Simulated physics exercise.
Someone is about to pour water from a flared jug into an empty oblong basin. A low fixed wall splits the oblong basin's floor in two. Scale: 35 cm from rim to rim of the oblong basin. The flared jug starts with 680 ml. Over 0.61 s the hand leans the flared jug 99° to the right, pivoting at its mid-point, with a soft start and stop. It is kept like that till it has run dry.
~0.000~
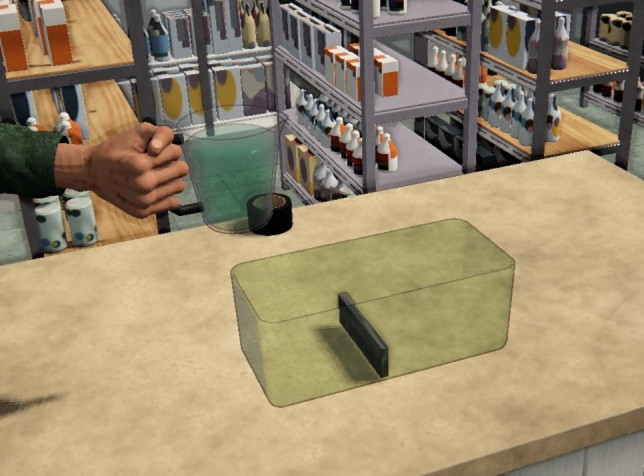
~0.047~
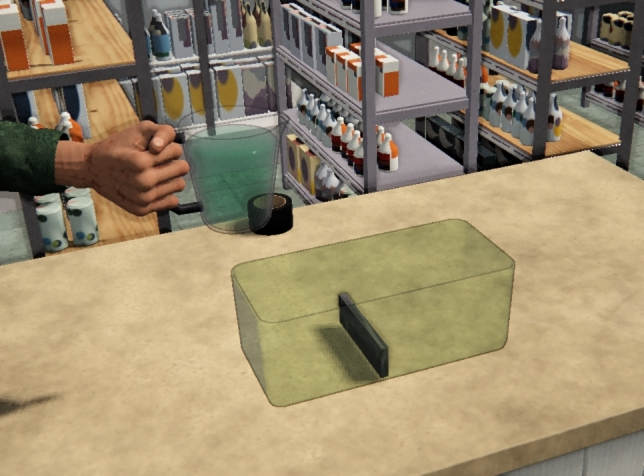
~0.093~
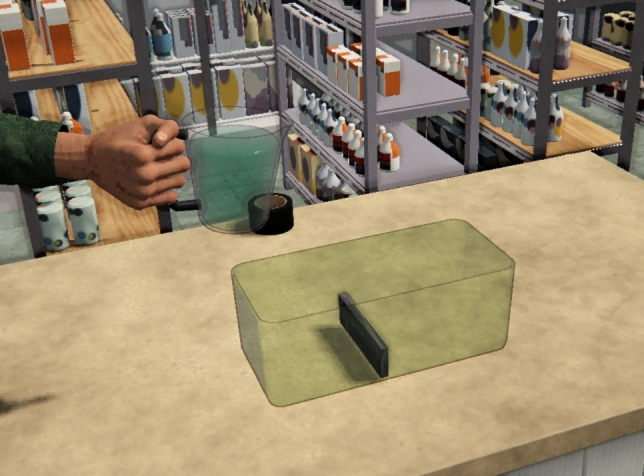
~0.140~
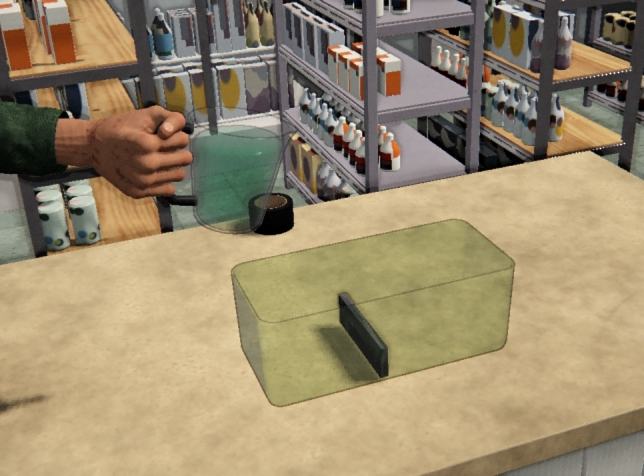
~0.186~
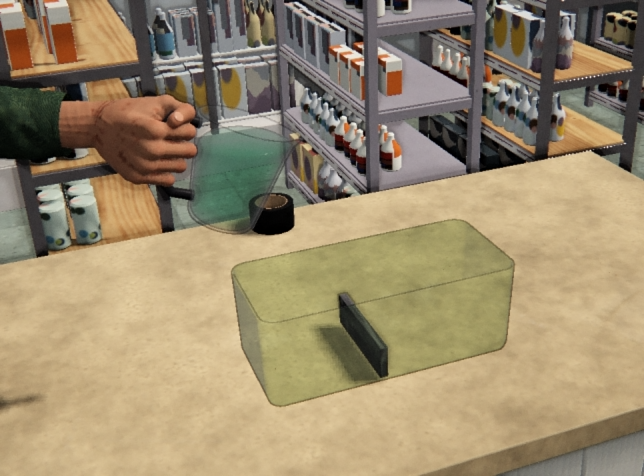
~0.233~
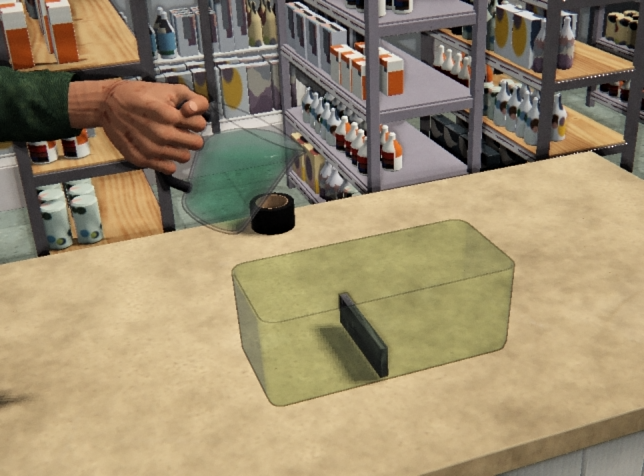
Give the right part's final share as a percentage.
Roughly 40 per cent is past the wall.
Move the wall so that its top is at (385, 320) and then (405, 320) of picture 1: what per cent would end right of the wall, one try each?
First 5, then 10 per cent.
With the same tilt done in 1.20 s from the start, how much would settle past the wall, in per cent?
In that case some 55 per cent.
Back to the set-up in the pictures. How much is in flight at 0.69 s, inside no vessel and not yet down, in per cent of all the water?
About 20 per cent.
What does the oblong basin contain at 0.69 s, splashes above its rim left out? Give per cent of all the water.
Near 66 in a hundred.
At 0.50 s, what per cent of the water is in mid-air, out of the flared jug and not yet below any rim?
Some 32 per cent.
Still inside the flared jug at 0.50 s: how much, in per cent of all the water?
Some 54 per cent.
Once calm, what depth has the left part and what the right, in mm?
Left about 18 mm, right about 10 mm.
Then, 0.50 s in, the tilt is 91° and 55 per cent is still to pour, 4 is left of the wall and 9 right of it.
Then, 0.69 s in, the tilt is 99° and 14 per cent is still to pour, 38 is left of the wall and 29 right of it.
Then, 0.89 s in, the tilt is 99° and 2 per cent is still to pour, 54 is left of the wall and 40 right of it.
Then, 1.11 s in, the tilt is 99° and 0 per cent is still to pour, 59 is left of the wall and 40 right of it.
Finally, 58 per cent lies left of the wall, 40 right of it and 1 outside.
